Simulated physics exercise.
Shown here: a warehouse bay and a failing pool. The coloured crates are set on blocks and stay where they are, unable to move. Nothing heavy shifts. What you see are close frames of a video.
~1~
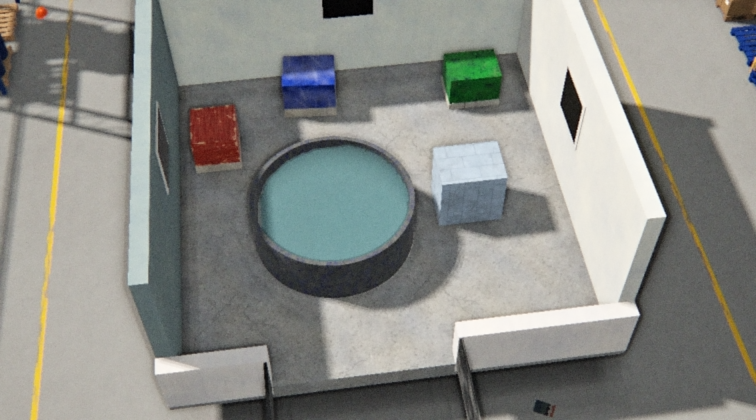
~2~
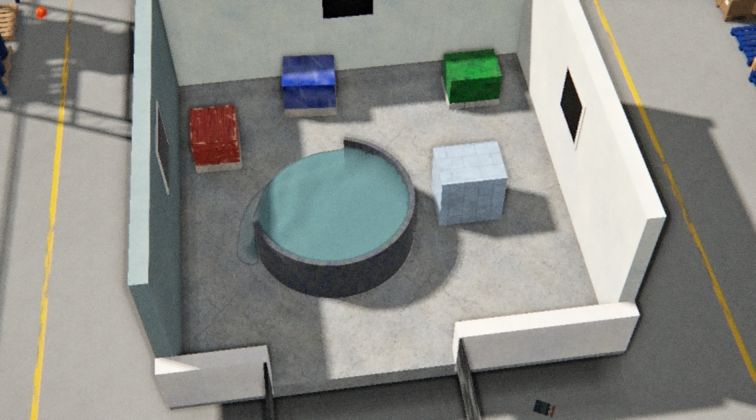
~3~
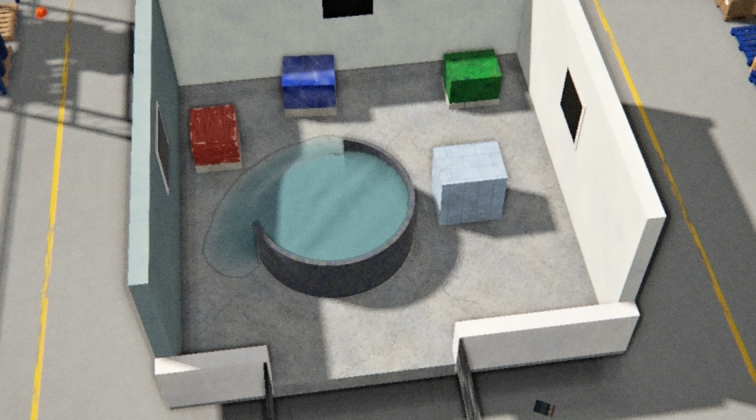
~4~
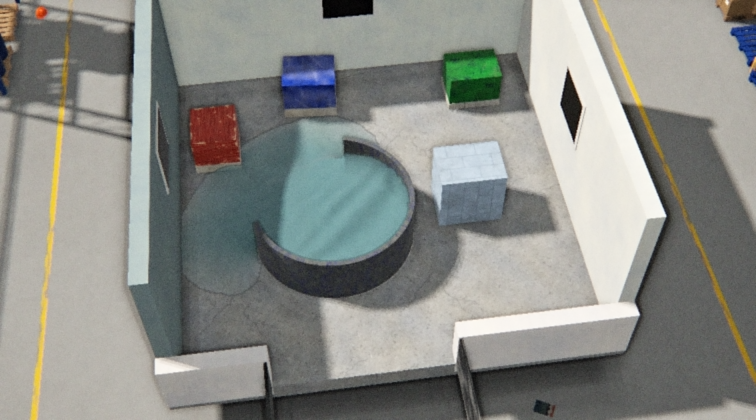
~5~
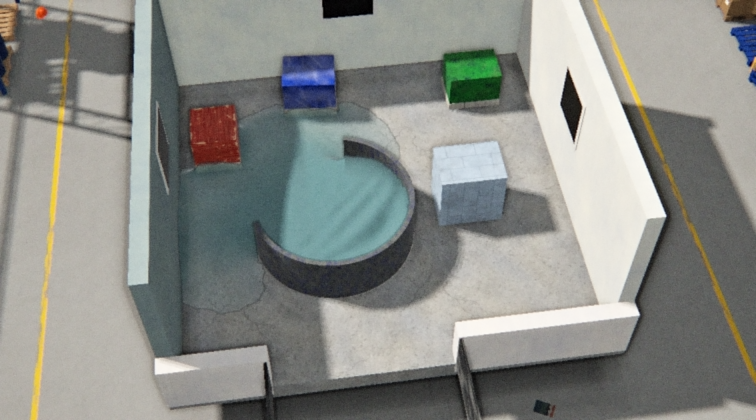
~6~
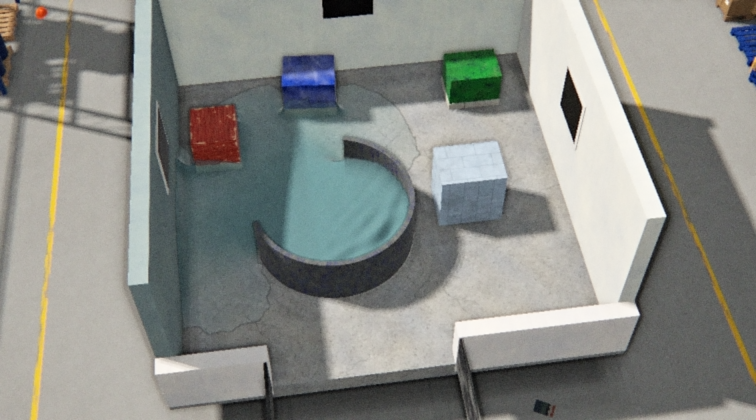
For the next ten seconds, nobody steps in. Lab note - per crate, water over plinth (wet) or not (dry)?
Green crate: Wet; blue crate: Wet; red crate: Wet.
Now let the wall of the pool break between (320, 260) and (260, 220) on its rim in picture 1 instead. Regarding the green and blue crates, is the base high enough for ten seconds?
Note: Green one is left dry; blue one is left dry.
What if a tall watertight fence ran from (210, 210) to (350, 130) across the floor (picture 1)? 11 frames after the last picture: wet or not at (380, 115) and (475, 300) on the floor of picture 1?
As listed: Wet, free of water.
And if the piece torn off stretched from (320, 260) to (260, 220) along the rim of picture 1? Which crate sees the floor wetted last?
My pick is the one in green.
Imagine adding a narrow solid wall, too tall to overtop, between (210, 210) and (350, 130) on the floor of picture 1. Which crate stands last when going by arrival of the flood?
It's the crate marked blue.
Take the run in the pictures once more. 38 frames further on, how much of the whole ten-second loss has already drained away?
Close to 45 per cent.
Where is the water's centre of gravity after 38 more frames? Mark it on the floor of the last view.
Centre of the water: Near (358, 197).
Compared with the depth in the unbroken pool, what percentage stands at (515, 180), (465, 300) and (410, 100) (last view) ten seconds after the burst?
In order: Roughly 10, 12 and 10 in a hundred.
A moment on, water covers 35 % of the floor; the green crate water round its plinth, the blue crate water round its plinth, the red crate water round its plinth.
Next, water covers 50 % of the floor; the green crate water round its plinth, the blue crate water round its plinth, the red crate water round its plinth.
Then, water covers 70 % of the floor; the green crate water round its plinth, the blue crate water round its plinth, the red crate water round its plinth.
Later, water covers 100 % of the floor; the green crate water round its plinth, the blue crate water round its plinth, the red crate water round its plinth.
In the end, water covers 100 % of the floor; the green crate was topped, the blue crate was topped, the red crate was topped.
